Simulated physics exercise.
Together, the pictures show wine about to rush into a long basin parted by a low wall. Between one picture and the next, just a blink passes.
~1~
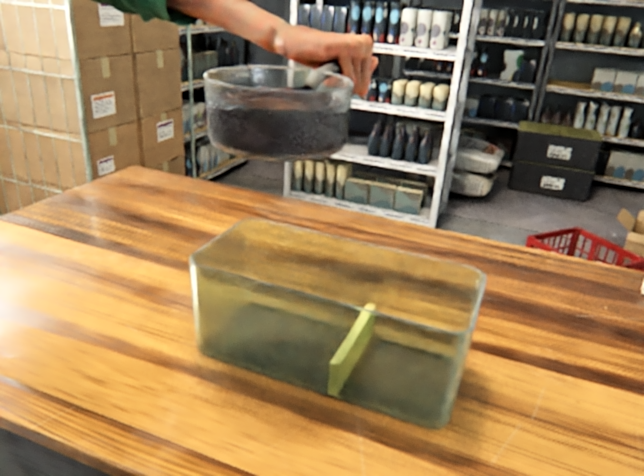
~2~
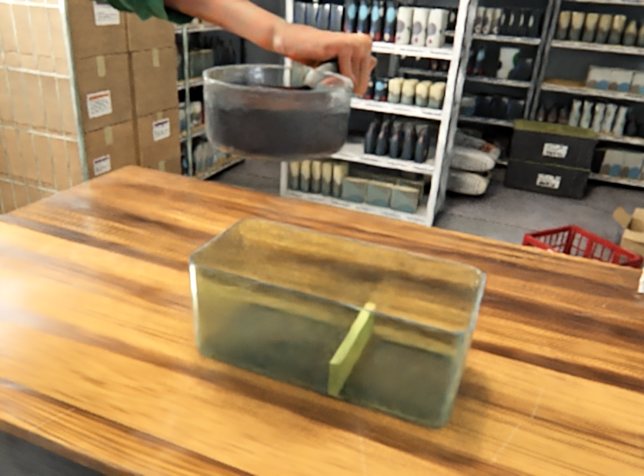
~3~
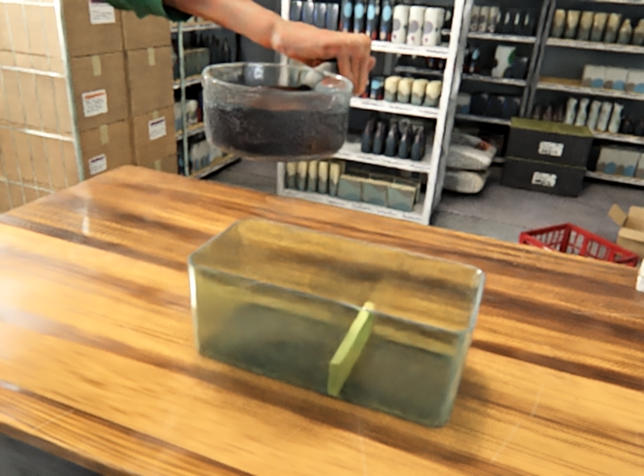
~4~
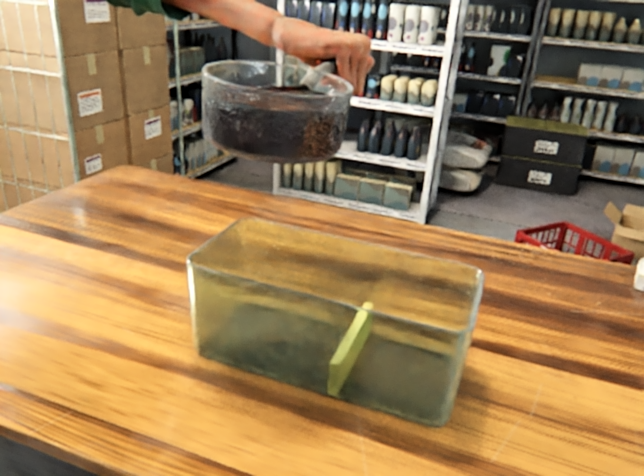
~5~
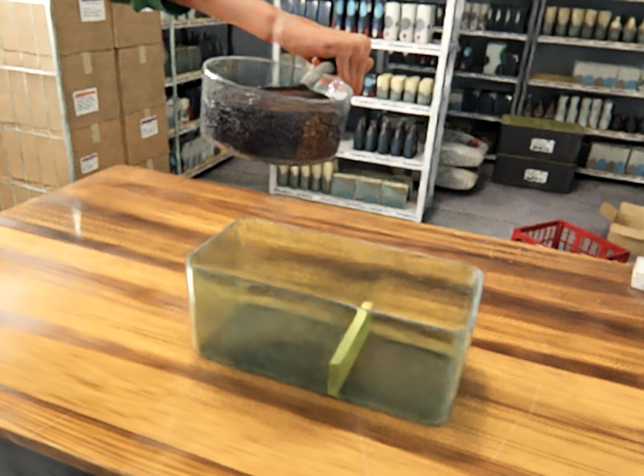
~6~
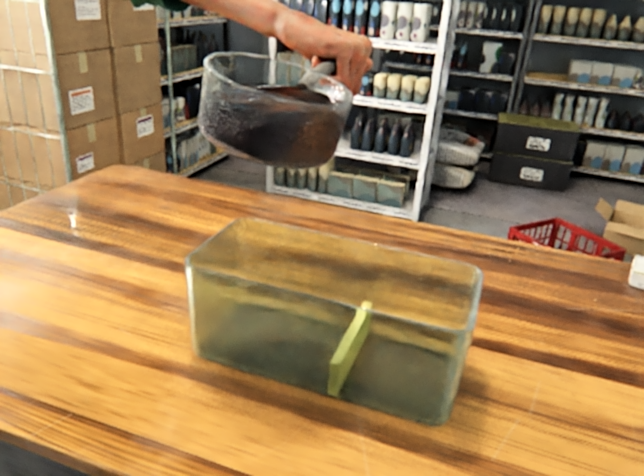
A hand gradually tilting a round glass bowl of dark liquid to the right above a divided glass basin on a wooden table.
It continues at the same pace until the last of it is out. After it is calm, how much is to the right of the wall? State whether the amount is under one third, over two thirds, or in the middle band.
Higher than two thirds.
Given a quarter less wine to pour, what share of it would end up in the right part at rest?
Estimated share: Close to 70 per cent.
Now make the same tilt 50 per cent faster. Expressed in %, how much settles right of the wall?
Around 70 percent ends up there.
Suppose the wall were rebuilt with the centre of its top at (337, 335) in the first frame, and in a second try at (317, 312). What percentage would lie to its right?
Note: Roughly 85 % in case one, 95 % in case two.
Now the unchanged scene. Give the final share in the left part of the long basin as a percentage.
Something like 20 per cent, roughly.
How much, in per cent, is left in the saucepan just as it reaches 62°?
Some 60 per cent has not yet come out.
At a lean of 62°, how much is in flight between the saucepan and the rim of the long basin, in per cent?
It works out to about 35 percent.
A moment on, the saucepan is tipped part way and 60 per cent is still to pour, 1 is left of the wall and 5 right of it.
Next, the saucepan is tipped on its side and 14 per cent is still to pour, 5 is left of the wall and 67 right of it.
Then the saucepan is tipped on its side and 2 per cent is still to pour, 18 is left of the wall and 77 right of it.
Later the saucepan is tipped on its side and 0 per cent is still to pour, 22 is left of the wall and 77 right of it.
Finally, 22 per cent lies left of the wall, 77 right of it and 1 outside.
